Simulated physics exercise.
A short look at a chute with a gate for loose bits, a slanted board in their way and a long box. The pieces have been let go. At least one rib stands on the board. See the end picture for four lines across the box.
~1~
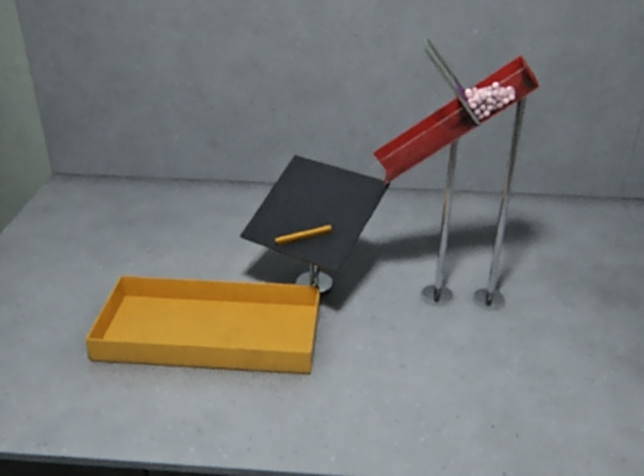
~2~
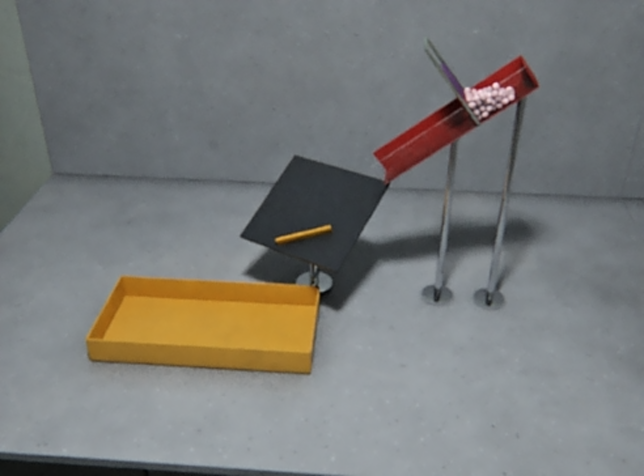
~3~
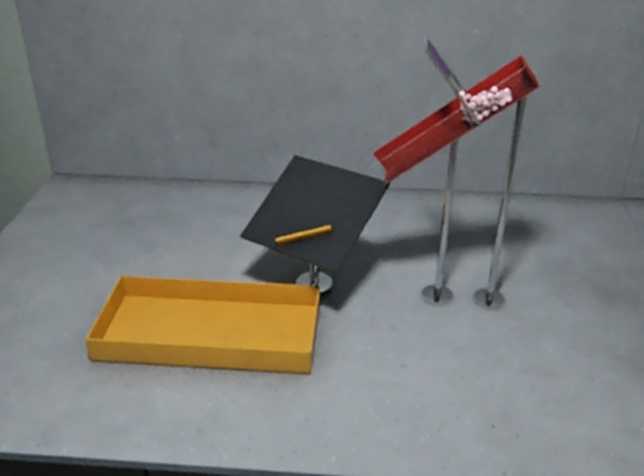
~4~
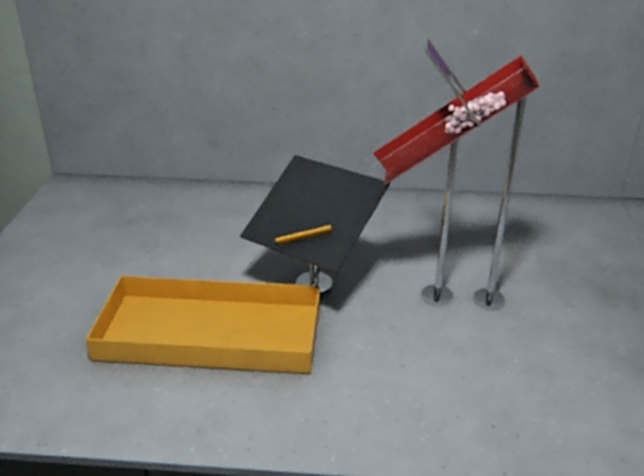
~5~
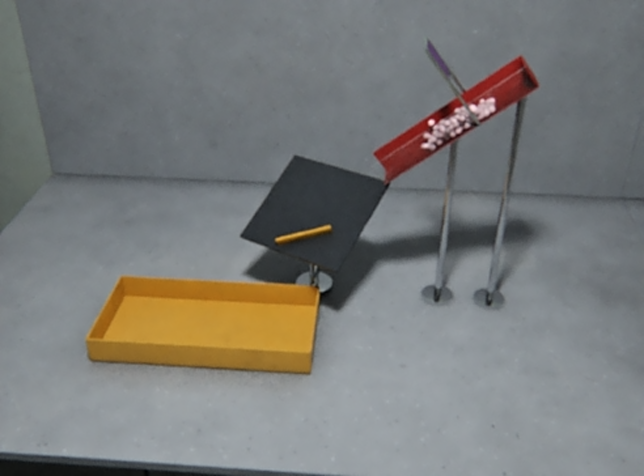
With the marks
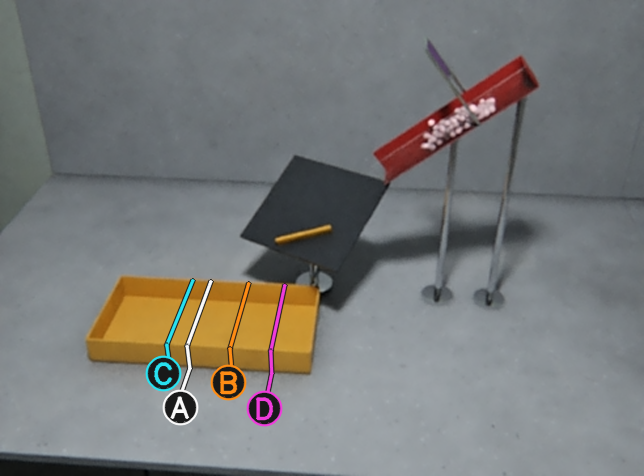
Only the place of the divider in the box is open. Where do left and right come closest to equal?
A works best here.
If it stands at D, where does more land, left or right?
The left side.
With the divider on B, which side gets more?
More lands on the left.
On the marked copy, line A crosses the front rim at (187, 345); line B crosses the front rim at (230, 347); line C crosses the front rim at (167, 344); line D crosses the front rim at (270, 350).
Choosing A, of what is caught, close to half on the left of the divider, close to half on the right.
Choosing B, of what is caught, all but a few on the left of the divider, only a few on the right.
Choosing C, of what is caught, a small share on the left of the divider, the bulk on the right.
Choosing D, of what is caught, all but a few on the left of the divider, only a few on the right.
